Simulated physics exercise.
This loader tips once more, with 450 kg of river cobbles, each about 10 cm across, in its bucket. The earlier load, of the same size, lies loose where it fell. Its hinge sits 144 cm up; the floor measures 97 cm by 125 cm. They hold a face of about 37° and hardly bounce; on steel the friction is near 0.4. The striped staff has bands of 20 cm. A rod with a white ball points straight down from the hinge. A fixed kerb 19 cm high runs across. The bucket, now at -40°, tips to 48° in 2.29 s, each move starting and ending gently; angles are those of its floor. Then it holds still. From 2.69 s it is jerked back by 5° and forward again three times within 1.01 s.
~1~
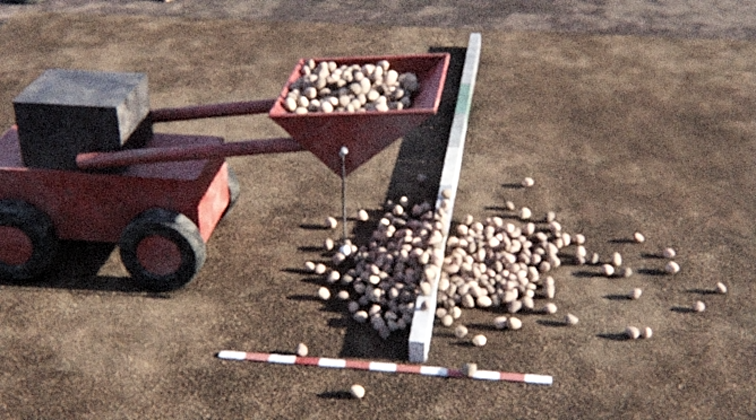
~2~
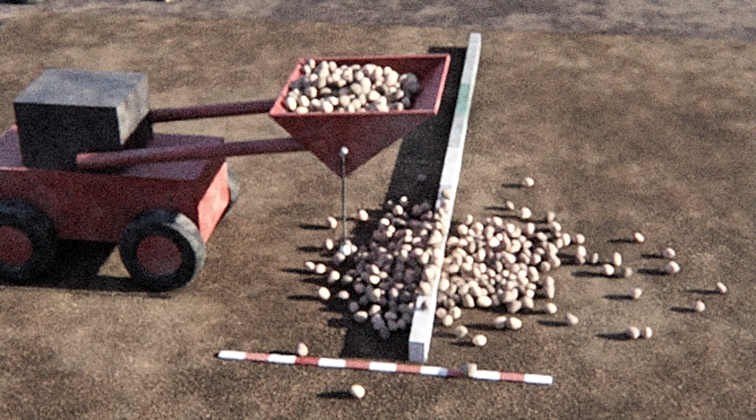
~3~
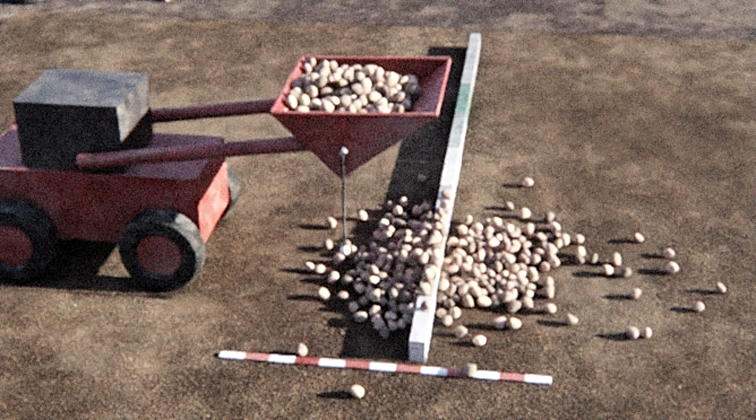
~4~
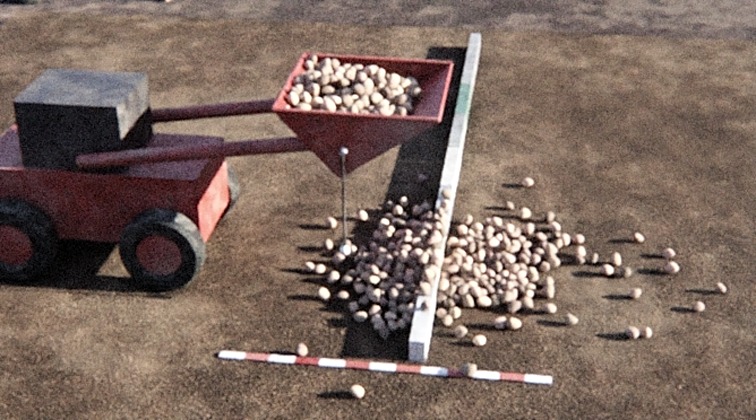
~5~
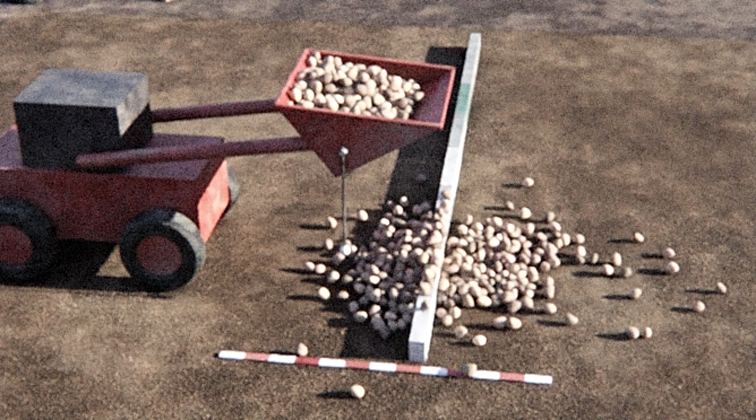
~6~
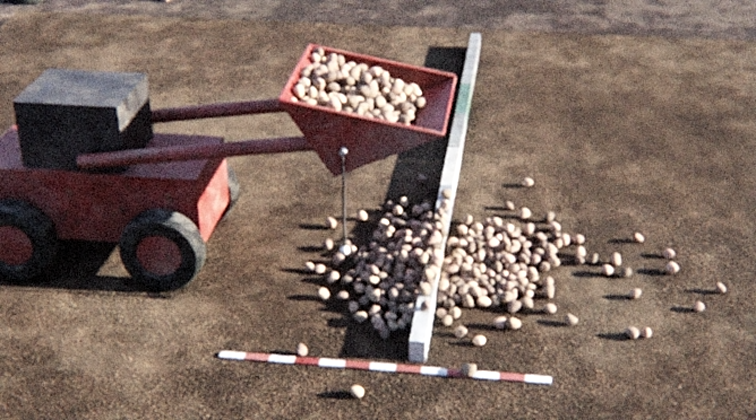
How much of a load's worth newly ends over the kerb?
Roughly 85 per cent of a load more.
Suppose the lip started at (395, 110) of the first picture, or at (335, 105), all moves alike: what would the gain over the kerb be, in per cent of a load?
About 35 and 0 per cent.
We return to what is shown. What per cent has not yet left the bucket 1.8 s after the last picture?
Roughly 0 per cent is still inside.
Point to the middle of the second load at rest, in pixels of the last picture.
Around (474, 261).
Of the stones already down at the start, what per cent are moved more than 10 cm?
Roughly 20 per cent of them.
Then, 1.1 s after the last picture the floor is at 34°; in per cent of one load, 89 in the bucket, 61 on this side of the kerb, 50 over the kerb; the foremost stones are at (664, 288).
Then, 1.8 s after the last picture the floor is at 48°; in per cent of one load, 1 in the bucket, 82 on this side of the kerb, 117 over the kerb; the foremost stones are at (664, 288).
Then, 3.6 s after the last picture the floor is at 48°; in per cent of one load, 0 in the bucket, 69 on this side of the kerb, 130 over the kerb; the foremost stones are at (667, 282).
Then, 6.3 s after the last picture the floor is at 48°; in per cent of one load, 0 in the bucket, 69 on this side of the kerb, 130 over the kerb; the foremost stones are at (667, 282). Net gain over the kerb, 85.
